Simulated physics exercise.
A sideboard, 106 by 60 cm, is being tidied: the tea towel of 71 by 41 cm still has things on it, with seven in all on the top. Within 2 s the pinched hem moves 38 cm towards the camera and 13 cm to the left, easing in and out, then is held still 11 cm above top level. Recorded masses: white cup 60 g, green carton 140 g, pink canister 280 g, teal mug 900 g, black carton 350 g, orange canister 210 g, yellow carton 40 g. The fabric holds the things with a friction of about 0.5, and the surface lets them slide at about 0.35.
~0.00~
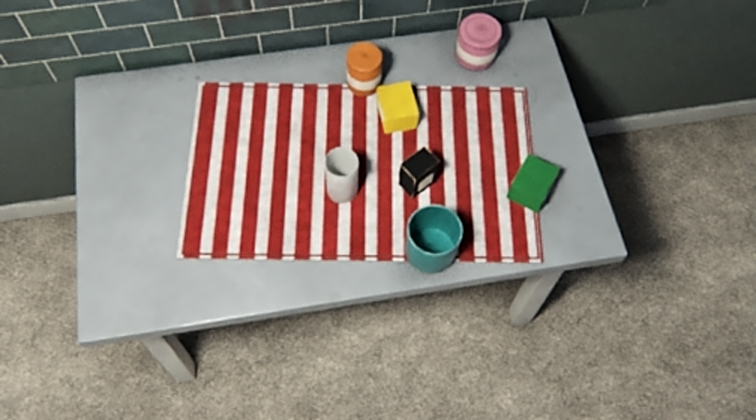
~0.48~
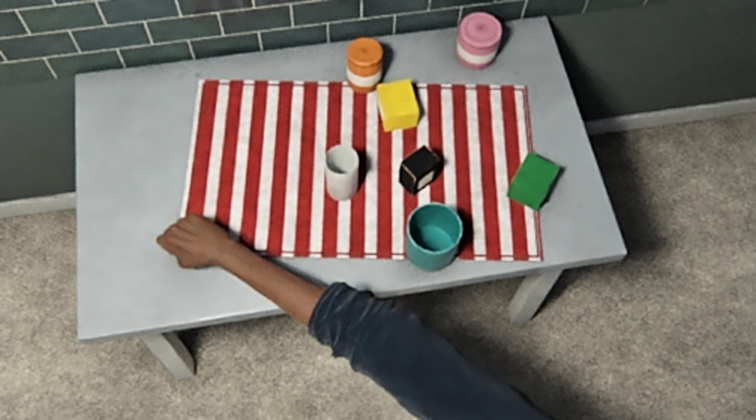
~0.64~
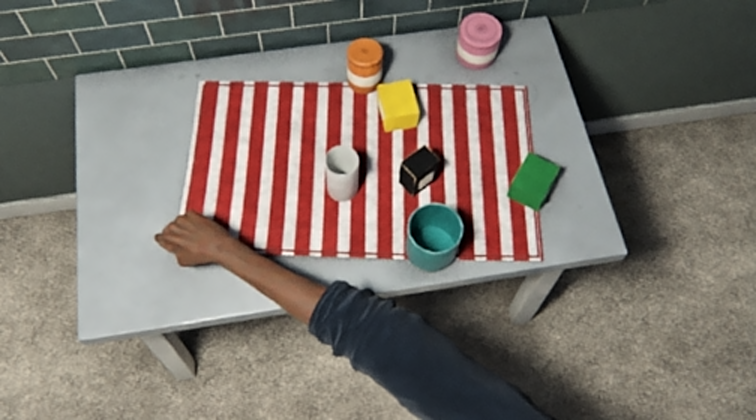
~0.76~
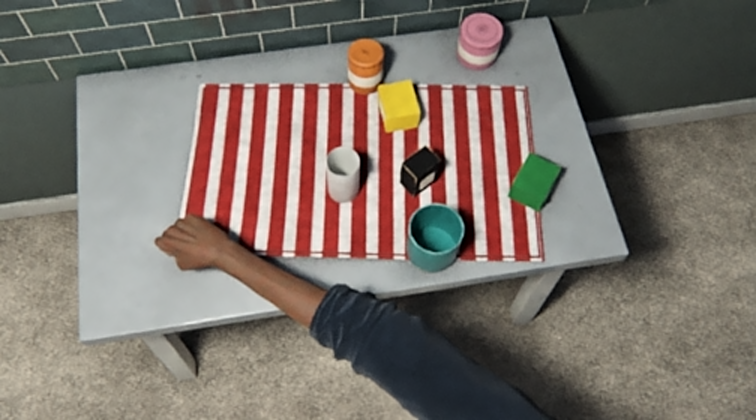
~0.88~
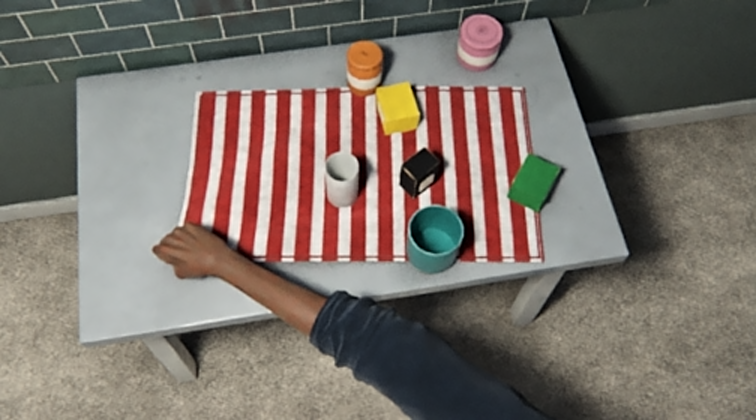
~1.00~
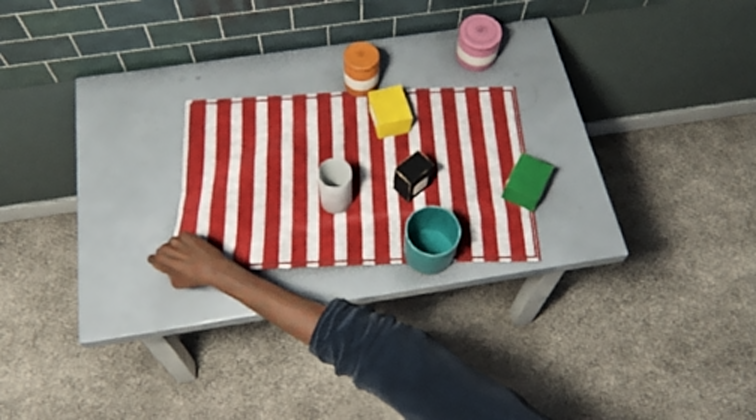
A hand grips the striped towel's corner and drags it slightly, shifting items on top.
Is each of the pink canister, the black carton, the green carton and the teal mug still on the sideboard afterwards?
My prediction: The pink canister will not come off; the black carton will not come off; the green carton will not come off; the teal mug will come off.
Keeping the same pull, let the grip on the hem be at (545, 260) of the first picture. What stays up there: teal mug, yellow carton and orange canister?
Well, in that case the teal mug tips off, the yellow carton tips off and the orange canister survives on top.
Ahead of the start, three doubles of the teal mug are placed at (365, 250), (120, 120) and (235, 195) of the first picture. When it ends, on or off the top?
Off the top, still on top, off the top.
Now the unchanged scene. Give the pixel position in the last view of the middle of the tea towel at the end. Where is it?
(239, 290) or thereabouts.
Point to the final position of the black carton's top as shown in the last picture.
Around (293, 256).
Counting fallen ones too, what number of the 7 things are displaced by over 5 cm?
That makes 5.
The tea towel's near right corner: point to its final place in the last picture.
It settles at roughly (449, 272).
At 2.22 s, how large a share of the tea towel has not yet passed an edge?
Roughly 70% of it.
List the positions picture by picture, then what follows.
The first picture shows pink canister (481, 29); black carton (420, 163); green carton (535, 177); teal mug (435, 229); tea towel corners (177, 258) (199, 83) (526, 88) (543, 262).
The second picture shows orange canister (365, 52); tea towel corners (199, 80) (526, 86); grip (175, 252).
The third picture shows tea towel corners (200, 81) (526, 87); grip (174, 250).
The fourth picture shows tea towel corners (200, 84) (527, 87); grip (174, 253).
The fifth picture shows white cup (342, 167); tea towel corners (196, 92) (524, 88); grip (172, 261).
The sixth picture shows pink canister (481, 30); black carton (414, 167); green carton (530, 176); teal mug (433, 230); tea towel corners (186, 101) (515, 87) (540, 261); grip (168, 271).
After 1.4 s, 100 % of the tea towel is still over the top; green carton 8 cm off its start, black carton 8 cm off its start, teal mug 4 cm off its start.
After 1.8 s, 90 % of the tea towel is still over the top; black carton 17 cm off its start, green carton 17 cm off its start, teal mug 11 cm off its start.
After 2.2 s, 70 % of the tea towel is still over the top; black carton 27 cm off its start at (307, 239), green carton 25 cm off its start at (409, 190), teal mug 19 cm off its start at (356, 293).
After 2.6 s, 60 % of the tea towel is still over the top; black carton 31 cm off its start, teal mug over the edge, green carton 29 cm off its start.
After 4.2 s, 60 % of the tea towel is still over the top; black carton 31 cm off its start at (293, 256), green carton 29 cm off its start at (394, 200), teal mug over the edge, pink canister 0 cm off its start at (481, 31).
